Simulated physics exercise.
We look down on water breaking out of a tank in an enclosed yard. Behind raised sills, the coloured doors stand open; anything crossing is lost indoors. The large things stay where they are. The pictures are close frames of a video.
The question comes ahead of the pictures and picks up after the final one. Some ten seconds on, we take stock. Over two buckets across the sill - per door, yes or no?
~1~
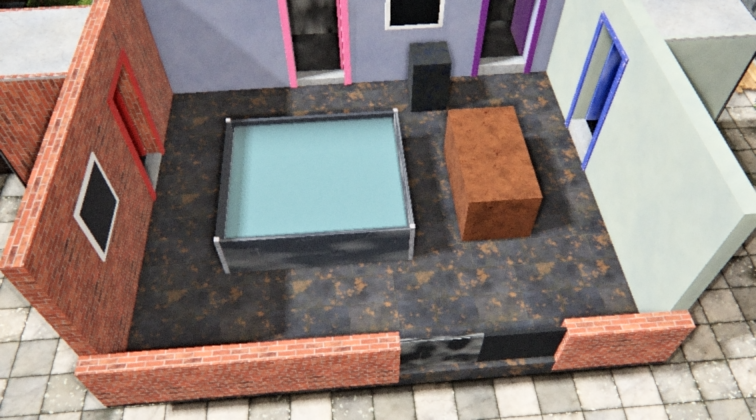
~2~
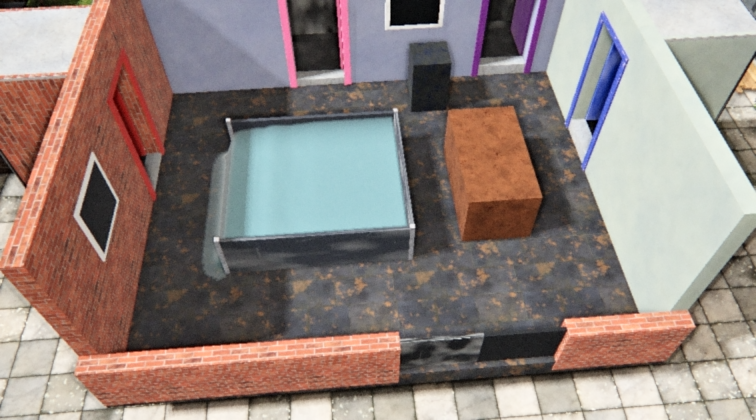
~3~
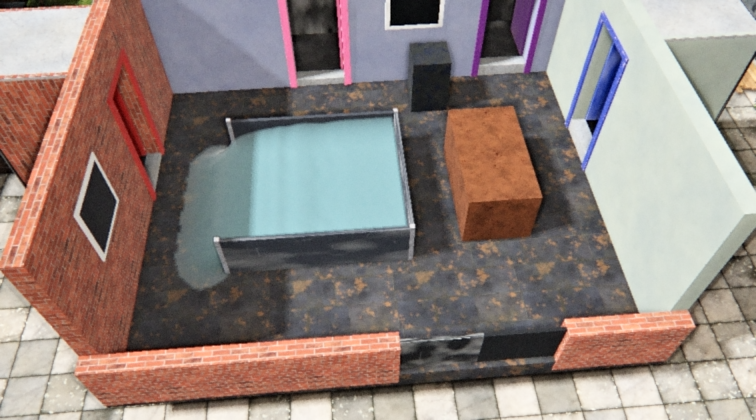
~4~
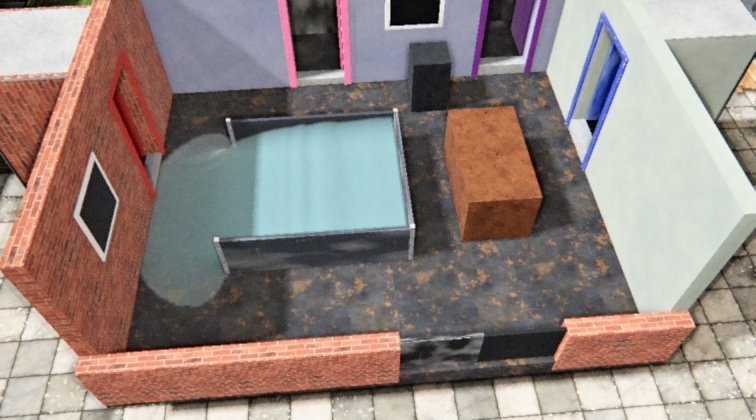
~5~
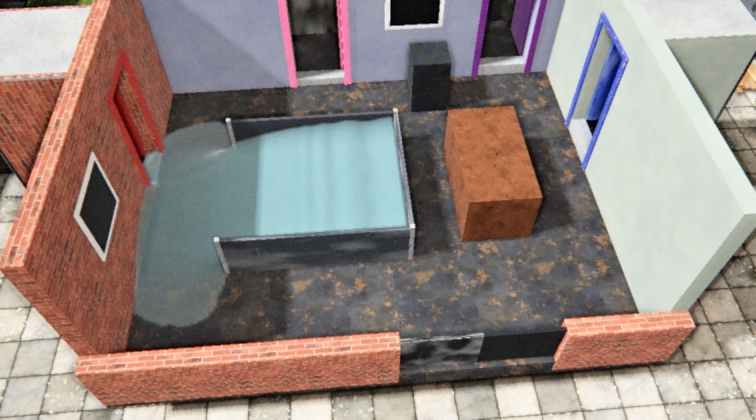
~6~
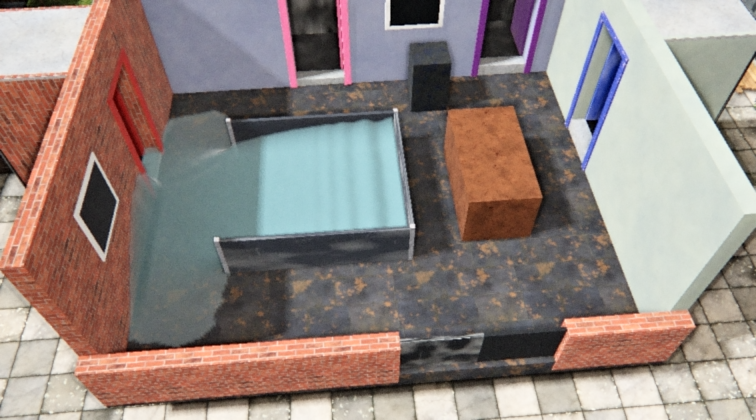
Purple door no, red door yes, blue door no, pink door no.
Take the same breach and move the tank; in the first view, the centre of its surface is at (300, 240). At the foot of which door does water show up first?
The red one, I reckon.
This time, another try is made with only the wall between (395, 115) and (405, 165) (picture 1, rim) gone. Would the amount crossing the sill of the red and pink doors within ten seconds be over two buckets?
Red: Above the mark; pink: Below the mark.
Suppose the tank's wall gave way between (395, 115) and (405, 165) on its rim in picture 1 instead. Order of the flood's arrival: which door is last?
My answer is the red door.
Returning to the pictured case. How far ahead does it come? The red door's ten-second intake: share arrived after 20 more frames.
Roughly 80 percent.
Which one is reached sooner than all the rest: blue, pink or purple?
I choose the one in pink.
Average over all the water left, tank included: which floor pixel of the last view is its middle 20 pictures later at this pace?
That comes out near (259, 217).
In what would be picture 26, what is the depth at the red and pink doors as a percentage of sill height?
About 380 and 40 per cent.
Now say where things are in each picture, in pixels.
The open tank at (314, 174) is whole and still, in the first frame.
Water pours out at (232, 198) and has run to (222, 275), in the second frame.
The front is at (201, 284), out from the gap at (232, 200), in the third frame.
The front is at (167, 293), out from the gap at (233, 201), in the fourth frame.
The front is at (135, 306), out from the gap at (233, 201), in the fifth frame.
The front is at (130, 333), out from the gap at (233, 202), in the sixth frame.
A moment on, water covers 20 % of the floor; the purple door not reached, the red door far over two buckets in, the blue door not reached, the pink door not reached.
Next, water covers 30 % of the floor; the purple door not reached, the red door far over two buckets in, the blue door not reached, the pink door not reached.
Then, water covers 65 % of the floor; the purple door not reached, the red door far over two buckets in, the blue door not reached, the pink door wet at the sill, nothing in.
Later, water covers 95 % of the floor; the purple door wet at the sill, nothing in, the red door far over two buckets in, the blue door wet at the sill, nothing in, the pink door wet at the sill, nothing in.
In the end, water covers 100 % of the floor; the purple door wet at the sill, nothing in, the red door far over two buckets in, the blue door wet at the sill, nothing in, the pink door wet at the sill, nothing in.
